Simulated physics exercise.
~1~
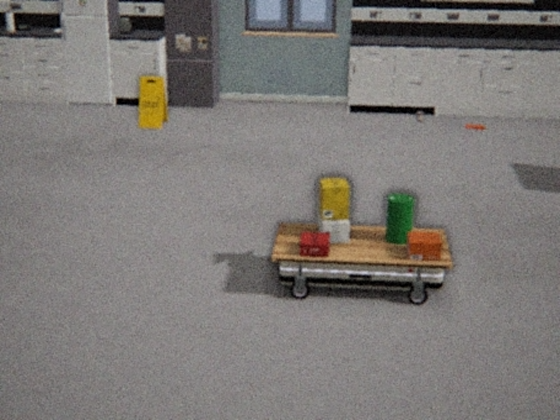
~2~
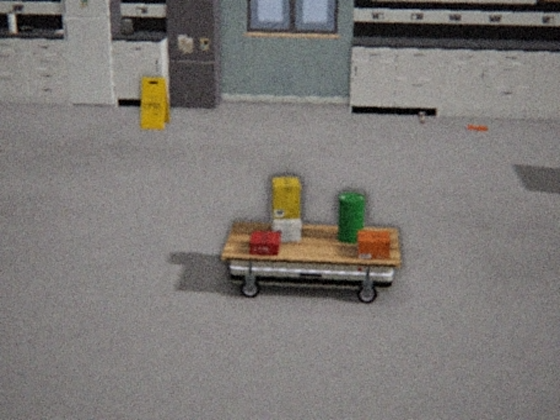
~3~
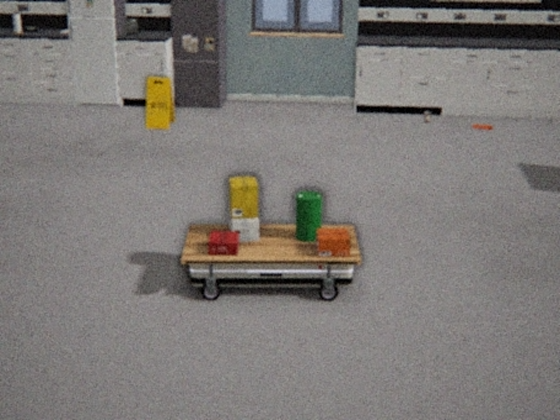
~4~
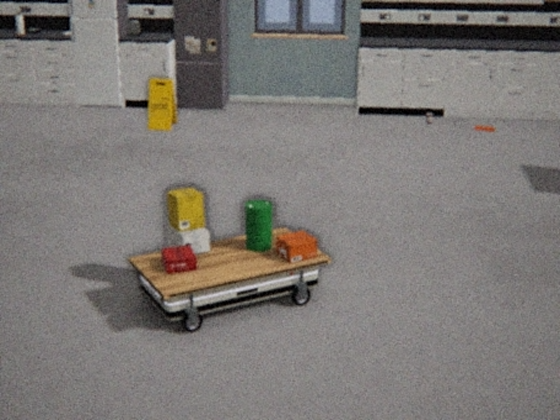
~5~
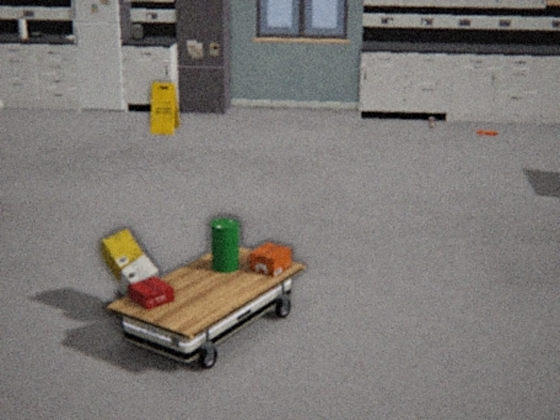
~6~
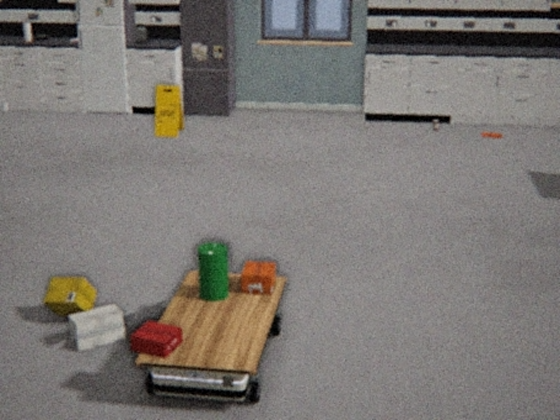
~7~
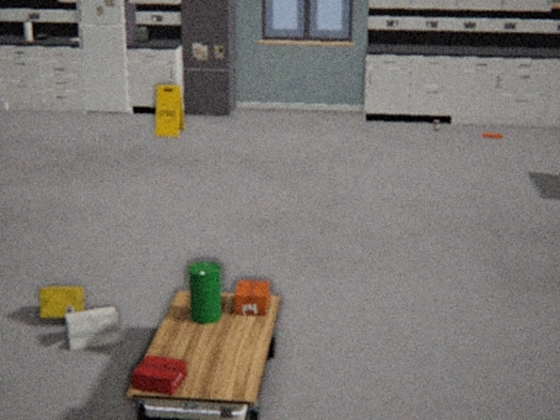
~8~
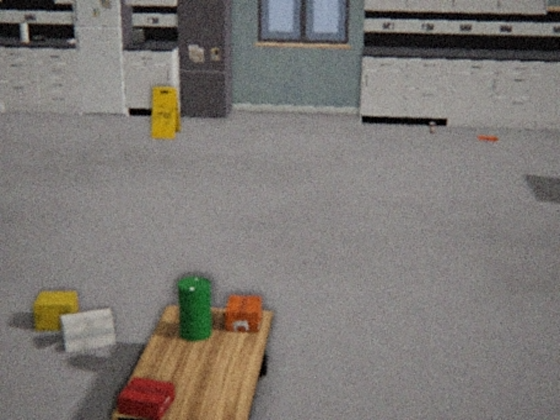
At first, a flat cart with a wooden deck rolls left across a grey floor, carrying a yellow box, a white box, a red parcel, a green canister and an orange parcel. It then swings round toward the viewer, and the yellow box and white box slide toward the outer edge. The yellow box tips as both go over the side and drop to the floor. The cart keeps coming forward, then stops near the bottom of the view. The two boxes lie toppled at left, while the canister still stands beside the orange parcel, with the red parcel near the deck's edge.
